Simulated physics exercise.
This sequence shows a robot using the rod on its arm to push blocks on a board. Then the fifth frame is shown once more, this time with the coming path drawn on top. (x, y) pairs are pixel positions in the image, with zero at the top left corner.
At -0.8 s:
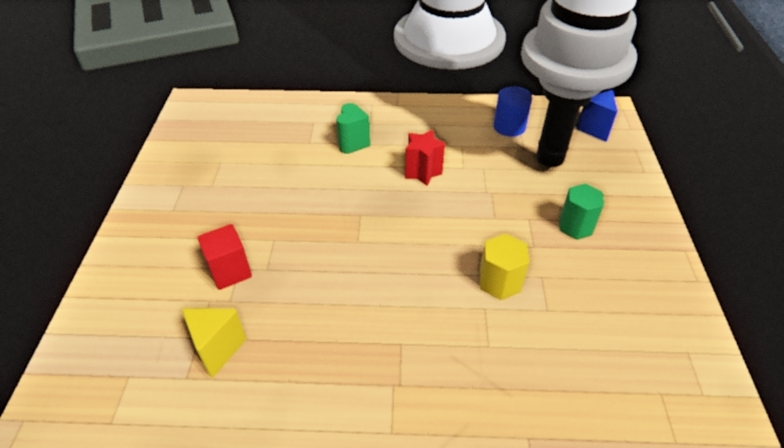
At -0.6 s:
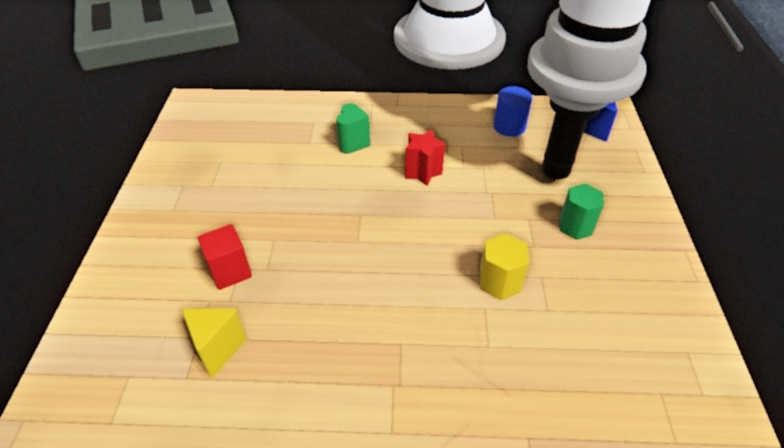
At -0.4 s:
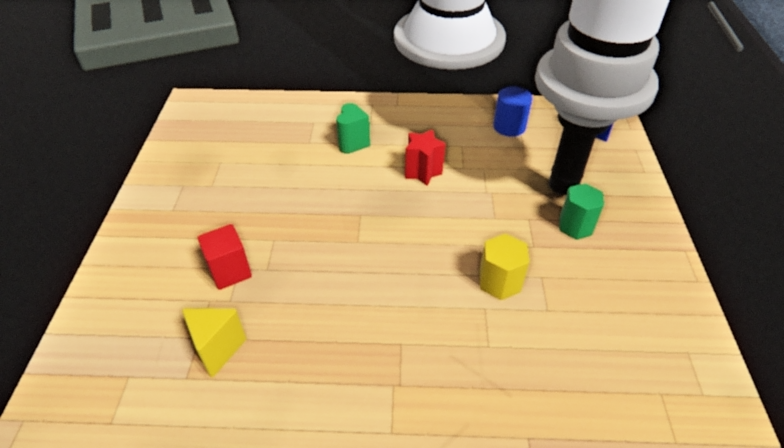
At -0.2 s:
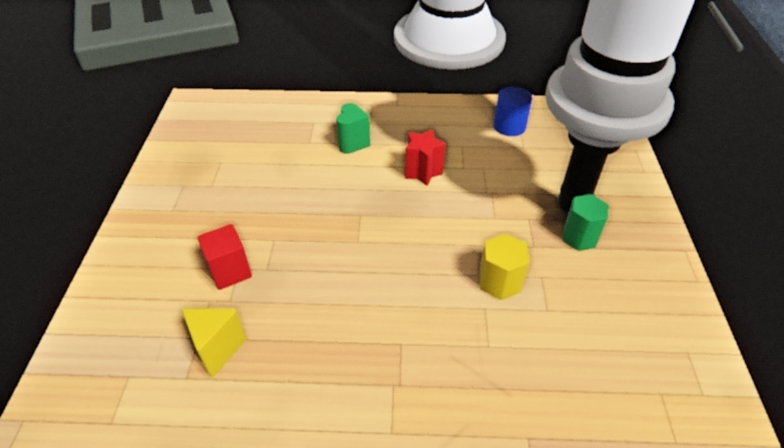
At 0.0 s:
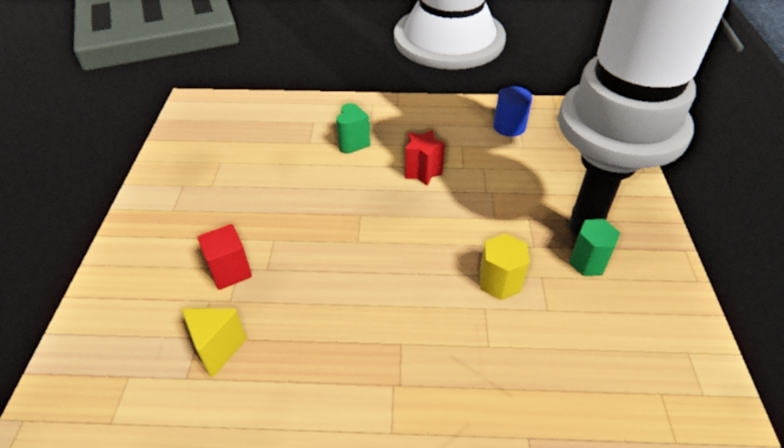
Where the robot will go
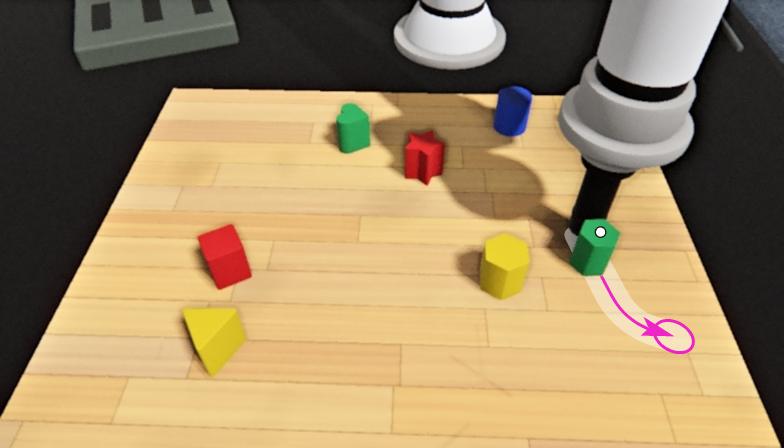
The clip opens on a wooden board scattered with red, yellow, green and blue blocks, a robot arm's black rod near the blue ones at upper right. The rod moves toward the viewer and slightly right, reaches the green hexagonal block, and pushes it a short way down the board's right side.
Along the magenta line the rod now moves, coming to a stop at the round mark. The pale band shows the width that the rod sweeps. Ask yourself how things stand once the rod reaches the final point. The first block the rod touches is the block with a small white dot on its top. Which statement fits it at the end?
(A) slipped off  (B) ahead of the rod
That would be A.
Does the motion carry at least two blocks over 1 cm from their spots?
No, it doesn't check out.
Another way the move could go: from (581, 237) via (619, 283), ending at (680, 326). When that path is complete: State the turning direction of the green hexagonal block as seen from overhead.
Twists clockwise.
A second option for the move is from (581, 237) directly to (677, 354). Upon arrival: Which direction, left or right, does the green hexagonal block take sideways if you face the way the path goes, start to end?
Answer: Rightward.
The drawn path runs from (581, 237) over (600, 273) and (623, 312) to (674, 336); the dot is on the green hexagonal block.
What follows on the original path. One third of the way, rod (604, 264); green hexagonal block (616, 272), turned 20° clockwise.
Two thirds of the way, rod (628, 303); green hexagonal block (627, 310), turned 40° clockwise.
At the end, rod (680, 328); yellow hexagonal block not moved; green hexagonal block (628, 313), turned 50° clockwise.
